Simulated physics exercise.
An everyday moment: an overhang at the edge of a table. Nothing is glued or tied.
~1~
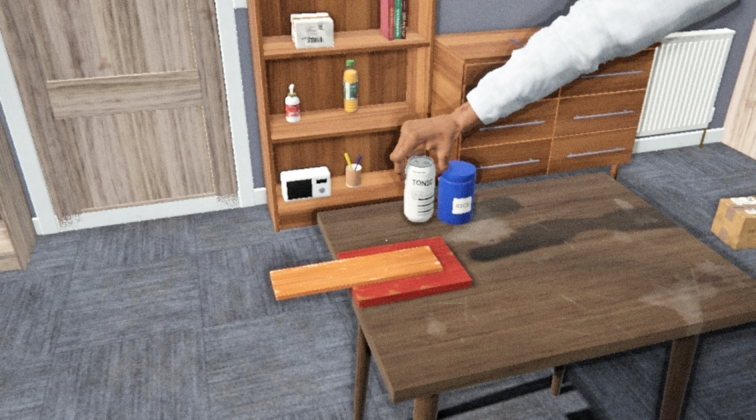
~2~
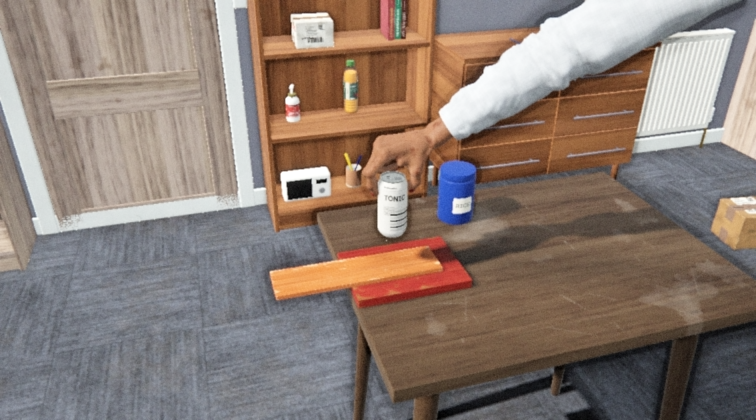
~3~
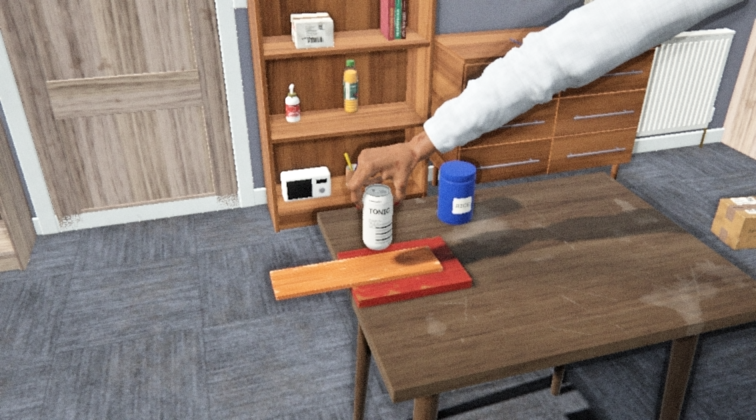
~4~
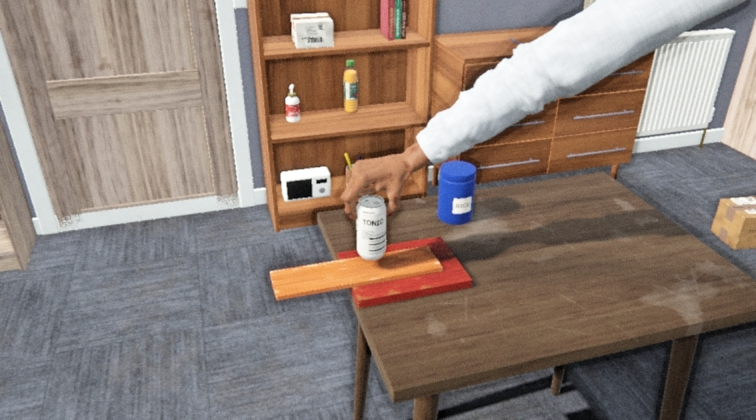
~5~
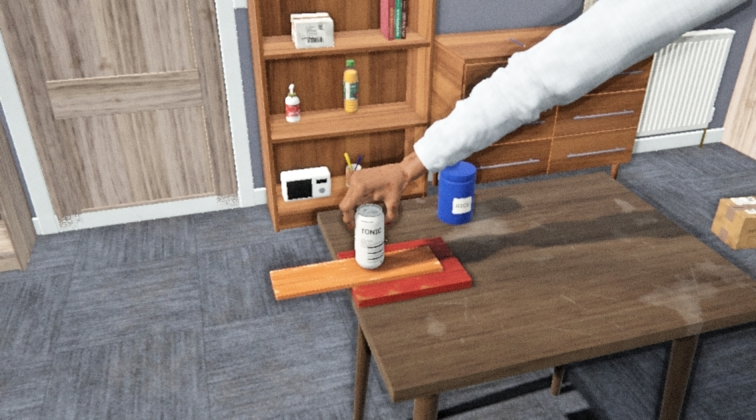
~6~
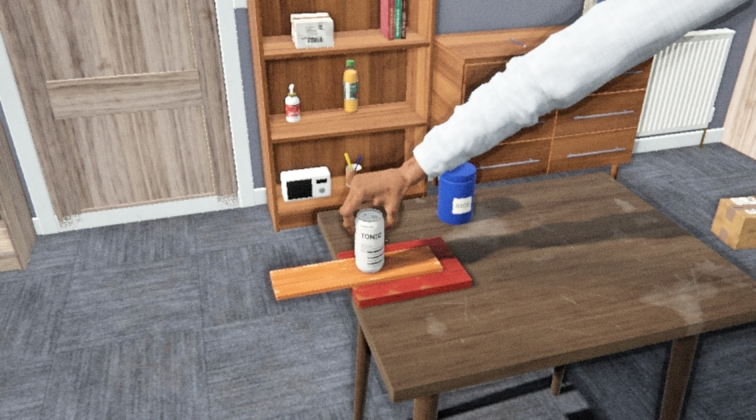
An arm in a white sleeve reaches in from the upper right over a dark wooden table, seen from above in a carpeted room with shelves and drawers behind. A white can stands beside a blue jar, and an orange board lies across a red slab, jutting past the table's left edge. The hand carries the can left and forward, then sets it on the board, still holding it, while the camera stays still.
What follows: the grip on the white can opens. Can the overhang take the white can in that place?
The board keeps its balance.
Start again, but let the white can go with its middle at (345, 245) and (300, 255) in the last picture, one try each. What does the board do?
In the first case it holds; in the second case it comes down.
Then, 0.80 s past the last view, things are still on the move.
Then, 1.60 s past the last view, nothing moves.
Finally, all 4 still in place. Final places as the last picture's camera would see them, white can near (370, 242). The board stays on the table.
